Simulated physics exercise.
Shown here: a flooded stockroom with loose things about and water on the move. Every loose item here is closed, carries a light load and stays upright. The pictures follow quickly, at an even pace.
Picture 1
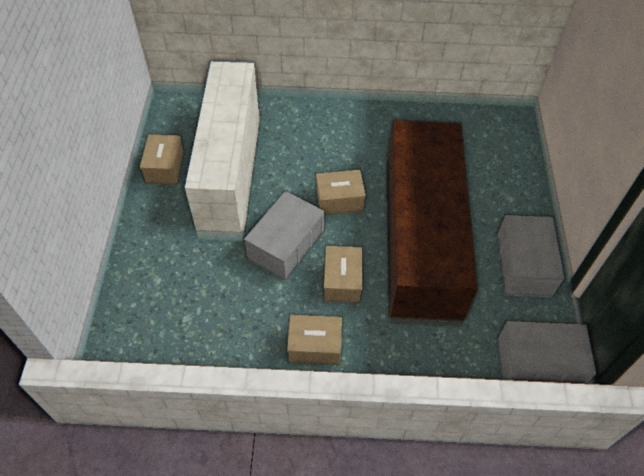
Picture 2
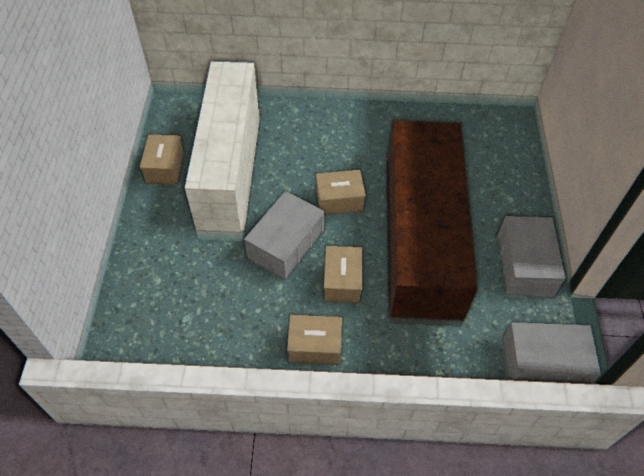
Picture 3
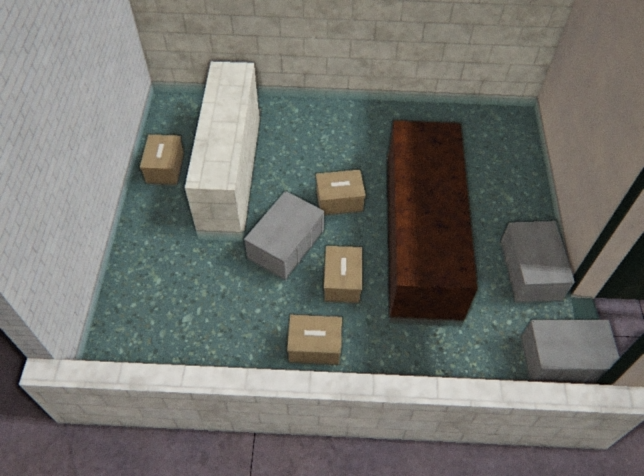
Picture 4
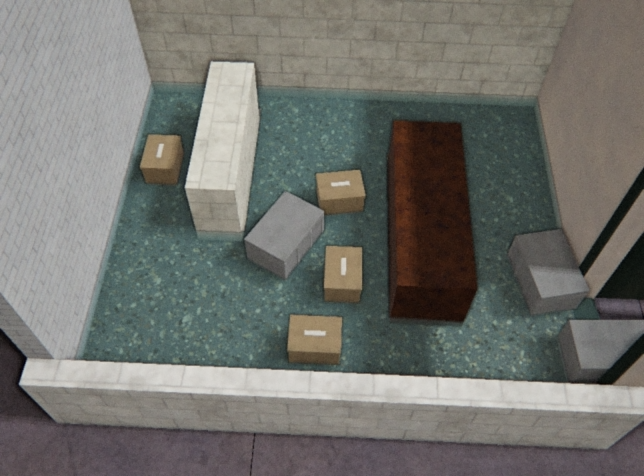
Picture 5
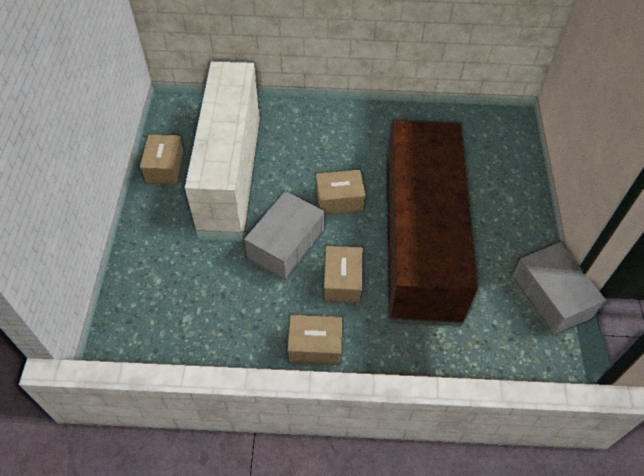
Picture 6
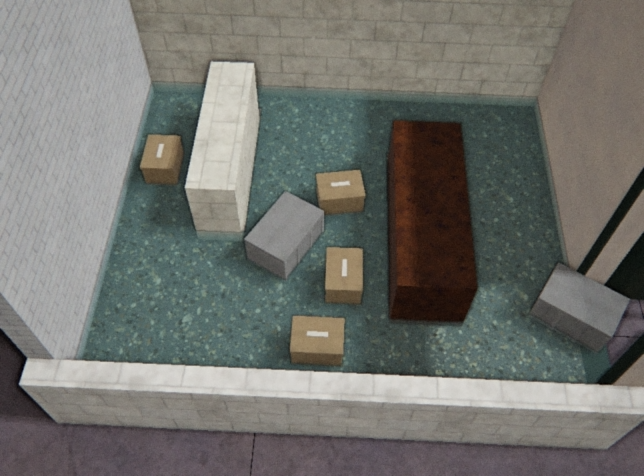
A long rusty-brown block stayed put in a flooded room as a gap opened at right; the nearer grey crate drifted out, then another turned and slid into the opening.
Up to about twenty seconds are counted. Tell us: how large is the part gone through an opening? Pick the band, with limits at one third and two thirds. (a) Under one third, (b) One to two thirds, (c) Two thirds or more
One to two thirds.
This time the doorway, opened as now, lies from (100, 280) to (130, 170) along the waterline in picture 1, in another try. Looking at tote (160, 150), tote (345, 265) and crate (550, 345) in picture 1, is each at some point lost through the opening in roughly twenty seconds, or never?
In turn: Out, through, no.
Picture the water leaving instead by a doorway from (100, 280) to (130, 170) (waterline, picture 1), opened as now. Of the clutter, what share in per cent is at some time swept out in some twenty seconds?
Estimated share: Around 70 %.
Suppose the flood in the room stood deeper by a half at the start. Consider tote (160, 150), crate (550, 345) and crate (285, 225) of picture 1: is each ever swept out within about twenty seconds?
Respectively: Remained / exited / remained.
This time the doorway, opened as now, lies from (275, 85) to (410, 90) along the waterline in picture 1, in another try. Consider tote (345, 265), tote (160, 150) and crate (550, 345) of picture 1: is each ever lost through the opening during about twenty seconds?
Item one: Leaves; item two: Remains; item three: Remains.
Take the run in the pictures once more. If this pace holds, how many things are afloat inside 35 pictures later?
The answer is 3.
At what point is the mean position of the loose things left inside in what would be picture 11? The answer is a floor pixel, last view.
Mean position: Approx. (307, 268) px.
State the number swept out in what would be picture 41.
By that point the tally is 4.
A moment on, 2 of 7 are out; 5 afloat.
Next, 3 of 7 are out; 4 afloat.
Later, 4 of 7 are out; 3 afloat.
In the end, 4 of 7 are out; 3 afloat.
